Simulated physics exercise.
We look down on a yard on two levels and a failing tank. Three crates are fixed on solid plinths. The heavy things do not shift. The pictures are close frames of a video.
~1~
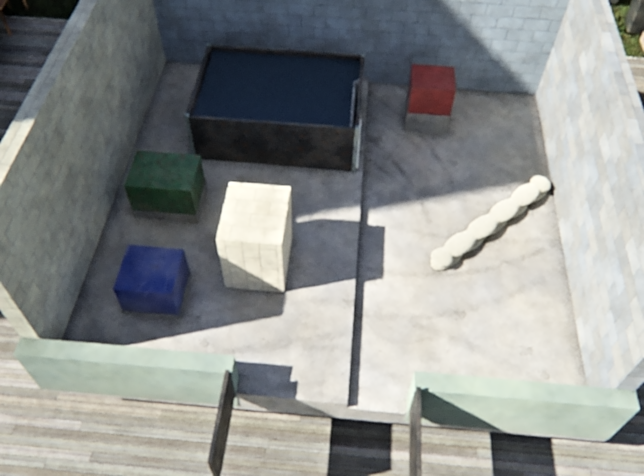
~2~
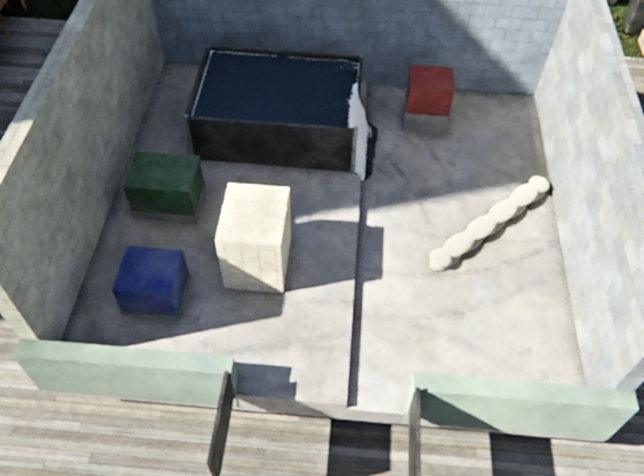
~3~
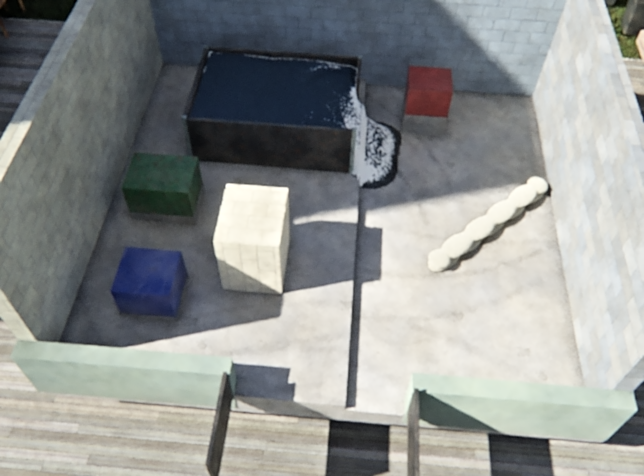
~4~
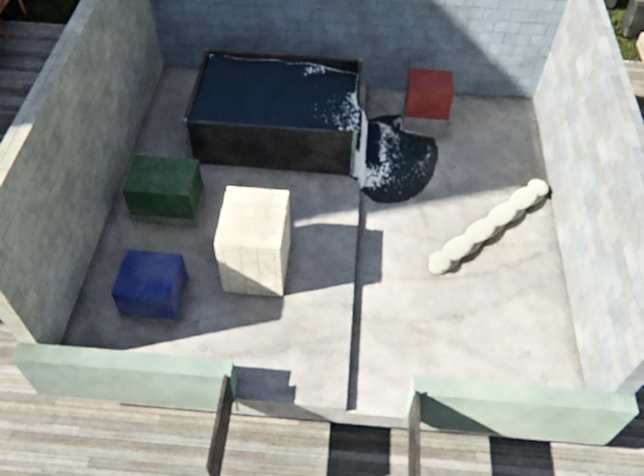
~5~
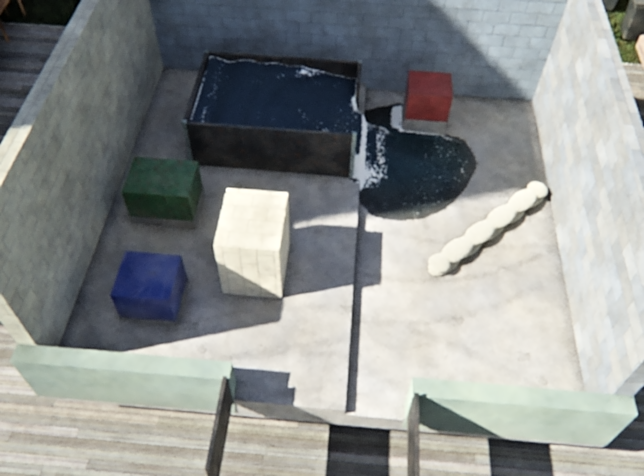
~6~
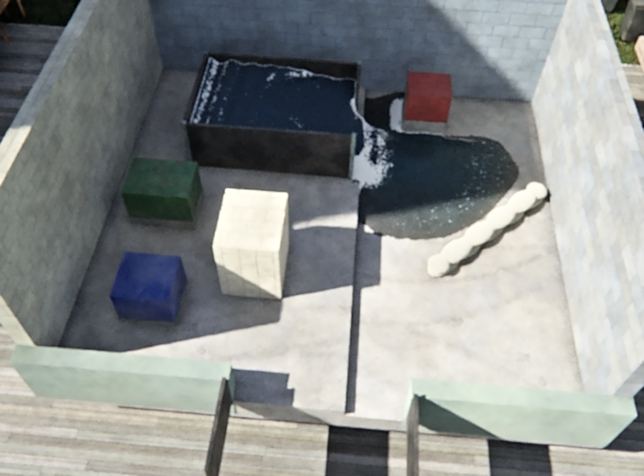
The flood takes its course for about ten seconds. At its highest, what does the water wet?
In the end: The red crate stays dry; the green crate stays dry; the blue crate stays dry.
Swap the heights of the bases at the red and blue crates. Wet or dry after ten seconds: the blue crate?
My reading: The blue one stays dry.
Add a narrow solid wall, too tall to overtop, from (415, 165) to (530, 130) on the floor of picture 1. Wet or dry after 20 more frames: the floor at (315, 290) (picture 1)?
Verdict: Clear.
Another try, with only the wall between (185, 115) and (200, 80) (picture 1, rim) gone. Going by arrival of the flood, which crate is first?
That is the green crate.
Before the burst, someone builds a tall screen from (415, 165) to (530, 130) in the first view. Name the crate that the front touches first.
I say the red crate.
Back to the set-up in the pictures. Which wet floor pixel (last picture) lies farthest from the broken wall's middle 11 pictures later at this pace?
At about (579, 369).
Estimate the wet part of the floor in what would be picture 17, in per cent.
Close to 40 %.
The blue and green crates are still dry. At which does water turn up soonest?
It is the green one.
A moment on, water covers 25 % of the floor; the red crate water round its plinth, the green crate not reached, the blue crate not reached.
Next, water covers 40 % of the floor; the red crate water round its plinth, the green crate not reached, the blue crate not reached.
Then, water covers 50 % of the floor; the red crate water round its plinth, the green crate not reached, the blue crate not reached.
Later, water covers 65 % of the floor; the red crate water round its plinth, the green crate not reached, the blue crate not reached.
In the end, water covers 75 % of the floor; the red crate stayed above the water, the green crate stayed above the water, the blue crate stayed above the water.
